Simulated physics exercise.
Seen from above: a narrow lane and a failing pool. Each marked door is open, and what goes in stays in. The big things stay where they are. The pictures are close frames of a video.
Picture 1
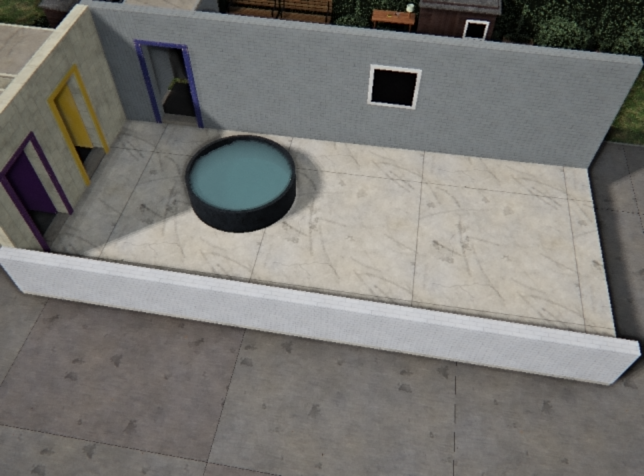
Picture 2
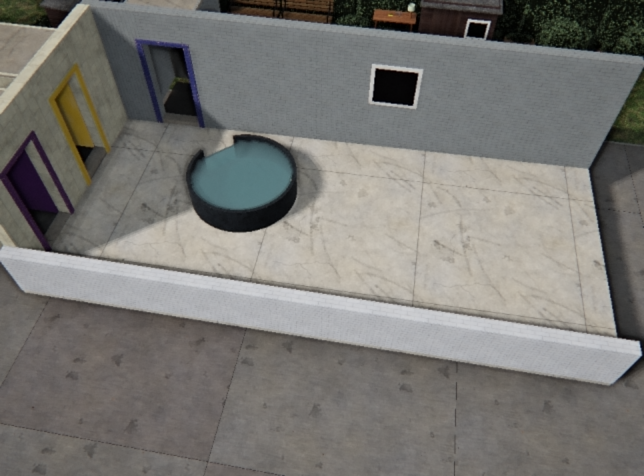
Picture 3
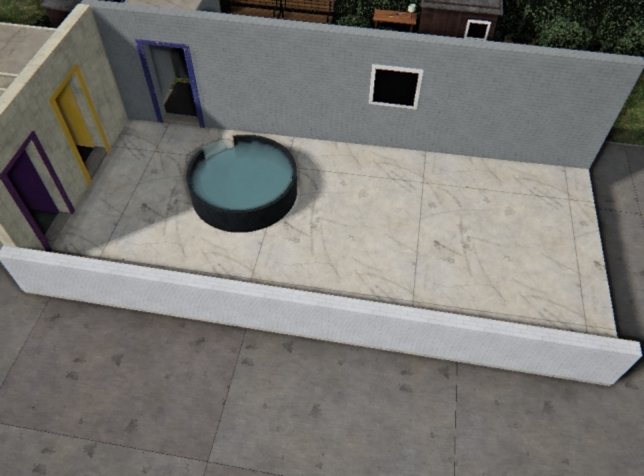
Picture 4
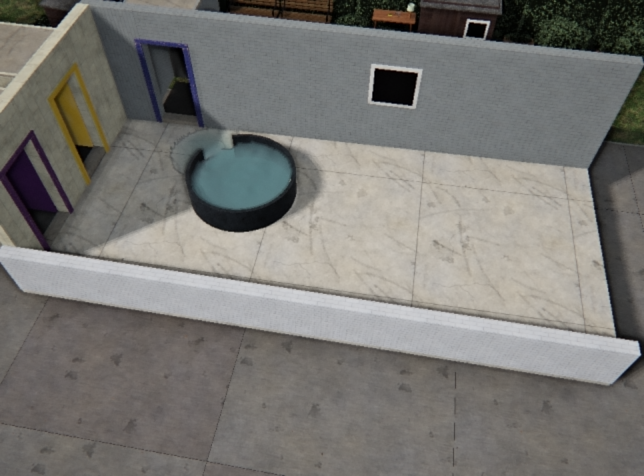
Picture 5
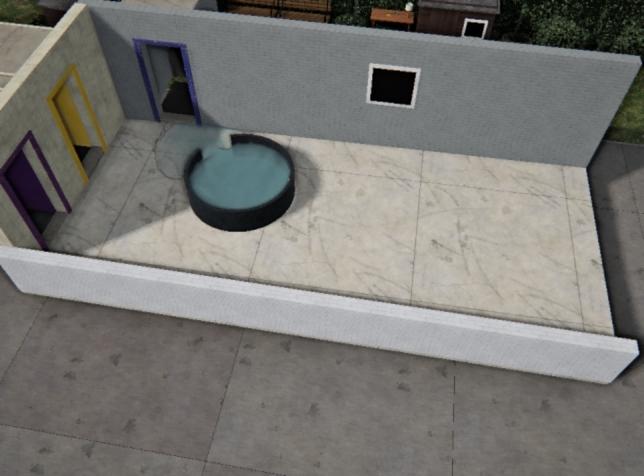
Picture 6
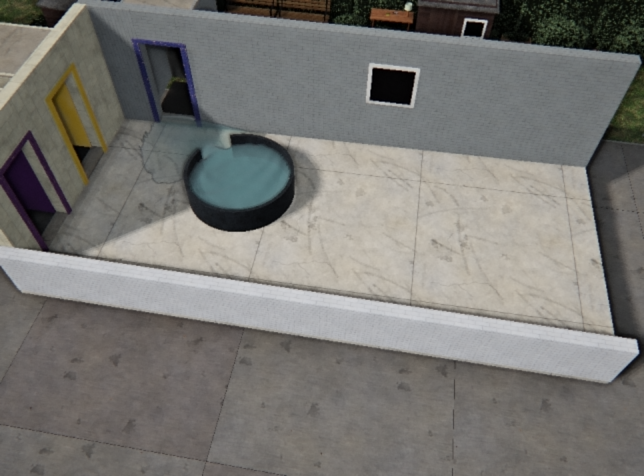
In a walled yard, a round pool's far side opens and water pours onto the floor.
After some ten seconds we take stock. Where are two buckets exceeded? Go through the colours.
The blue door takes more than that; the purple door takes more than that; the yellow door stays under that.
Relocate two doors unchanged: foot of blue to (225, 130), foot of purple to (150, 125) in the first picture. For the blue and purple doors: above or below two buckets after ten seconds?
In short: Blue takes more, purple is over.
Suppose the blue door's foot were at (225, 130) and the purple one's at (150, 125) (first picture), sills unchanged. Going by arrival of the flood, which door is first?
The blue-painted one.
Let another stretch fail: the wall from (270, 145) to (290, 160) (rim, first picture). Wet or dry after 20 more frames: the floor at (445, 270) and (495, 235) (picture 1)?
In that order: No water, flooded.
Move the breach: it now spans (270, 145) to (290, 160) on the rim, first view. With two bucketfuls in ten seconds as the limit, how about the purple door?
My reading: Purple lets less in.
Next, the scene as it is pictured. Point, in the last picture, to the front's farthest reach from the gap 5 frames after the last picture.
Near (125, 119).
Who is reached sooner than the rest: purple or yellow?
That is the yellow-painted one.
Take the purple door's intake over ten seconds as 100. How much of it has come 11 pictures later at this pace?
I make it 0 per cent.
A moment on, water covers 10 % of the floor; the blue door under two buckets in, the purple door not reached, the yellow door not reached.
Next, water covers 15 % of the floor; the blue door over two buckets in, the purple door not reached, the yellow door wet at the sill, nothing in.
Then, water covers 30 % of the floor; the blue door over two buckets in, the purple door wet at the sill, nothing in, the yellow door wet at the sill, nothing in.
Later, water covers 45 % of the floor; the blue door far over two buckets in, the purple door under two buckets in, the yellow door wet at the sill, nothing in.
In the end, water covers 60 % of the floor; the blue door far over two buckets in, the purple door over two buckets in, the yellow door wet at the sill, nothing in.
